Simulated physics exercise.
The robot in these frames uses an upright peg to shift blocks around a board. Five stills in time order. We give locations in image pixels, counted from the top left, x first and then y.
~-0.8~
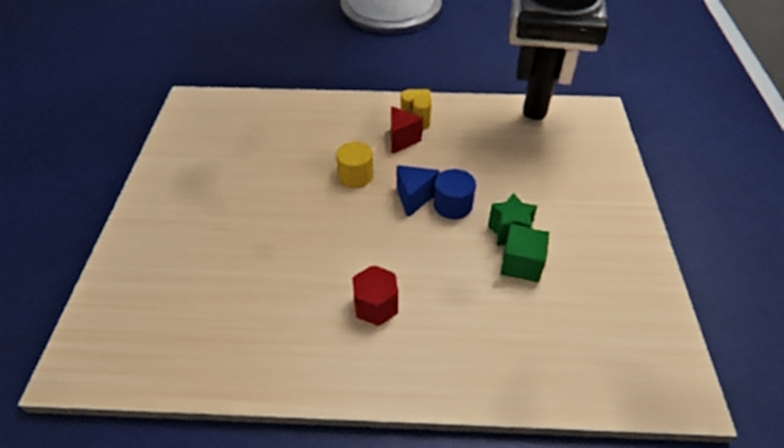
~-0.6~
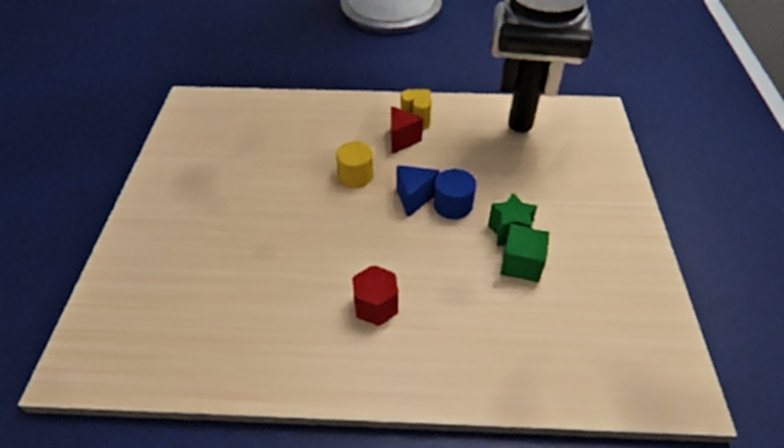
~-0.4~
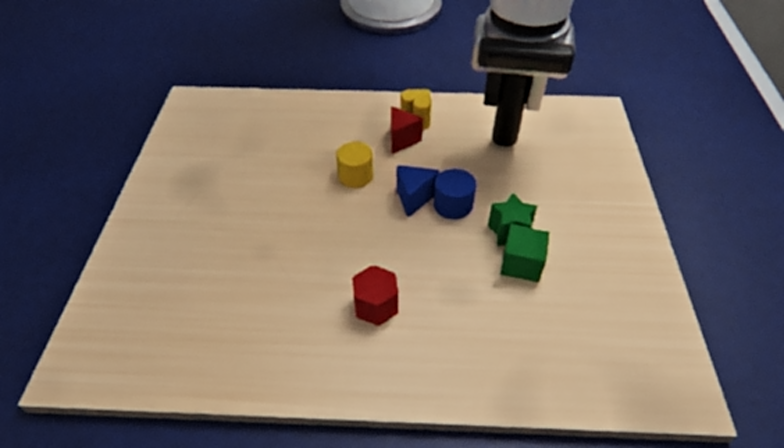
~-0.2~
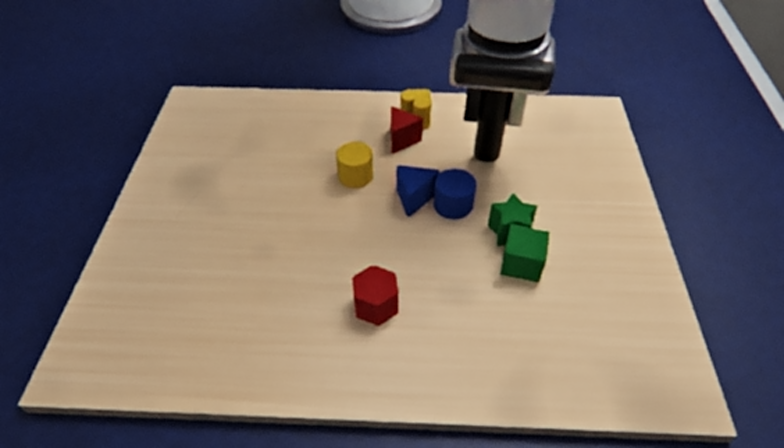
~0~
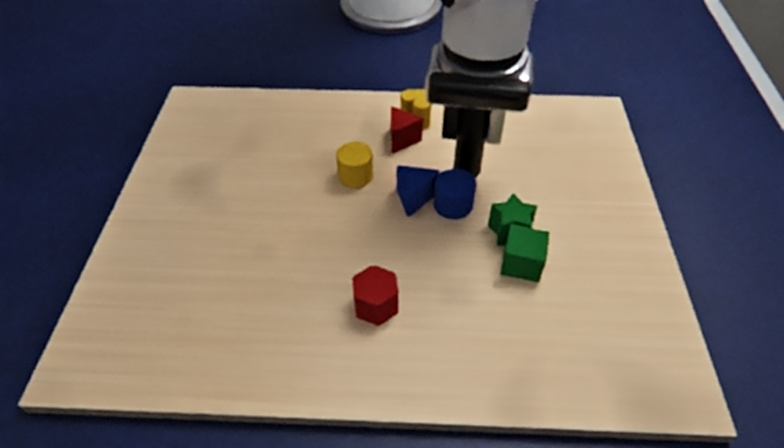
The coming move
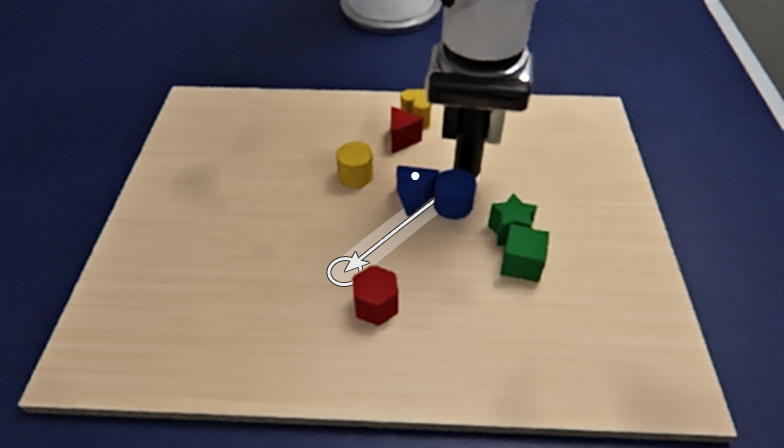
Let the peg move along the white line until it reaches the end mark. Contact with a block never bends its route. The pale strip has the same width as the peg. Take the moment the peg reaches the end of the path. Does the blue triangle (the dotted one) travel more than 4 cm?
Yes - that is the case.
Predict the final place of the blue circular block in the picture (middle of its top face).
For the centre of its top, I'd go with (444, 212).
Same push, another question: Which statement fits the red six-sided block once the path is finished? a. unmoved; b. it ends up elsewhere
Letter a.
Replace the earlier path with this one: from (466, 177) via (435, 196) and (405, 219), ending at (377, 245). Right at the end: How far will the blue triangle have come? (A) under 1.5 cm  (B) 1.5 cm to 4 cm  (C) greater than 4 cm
That would be C.
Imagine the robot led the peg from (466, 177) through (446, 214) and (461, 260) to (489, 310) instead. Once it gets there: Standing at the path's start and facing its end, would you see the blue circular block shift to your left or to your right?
It shifts rightward.
Path on the board, from (466, 177) to (345, 271); the dot is on the blue triangle.
The first path, step by step. One third of the way, peg (428, 199); blue triangle (389, 183), turned 35° clockwise; blue circular block (444, 208).
Two thirds of the way, peg (388, 230); blue triangle (374, 188), turned 110° clockwise; blue circular block (444, 212).
At the end, peg (344, 265); red six-sided block in place; blue triangle (374, 188), turned 110° clockwise; blue circular block (444, 212).
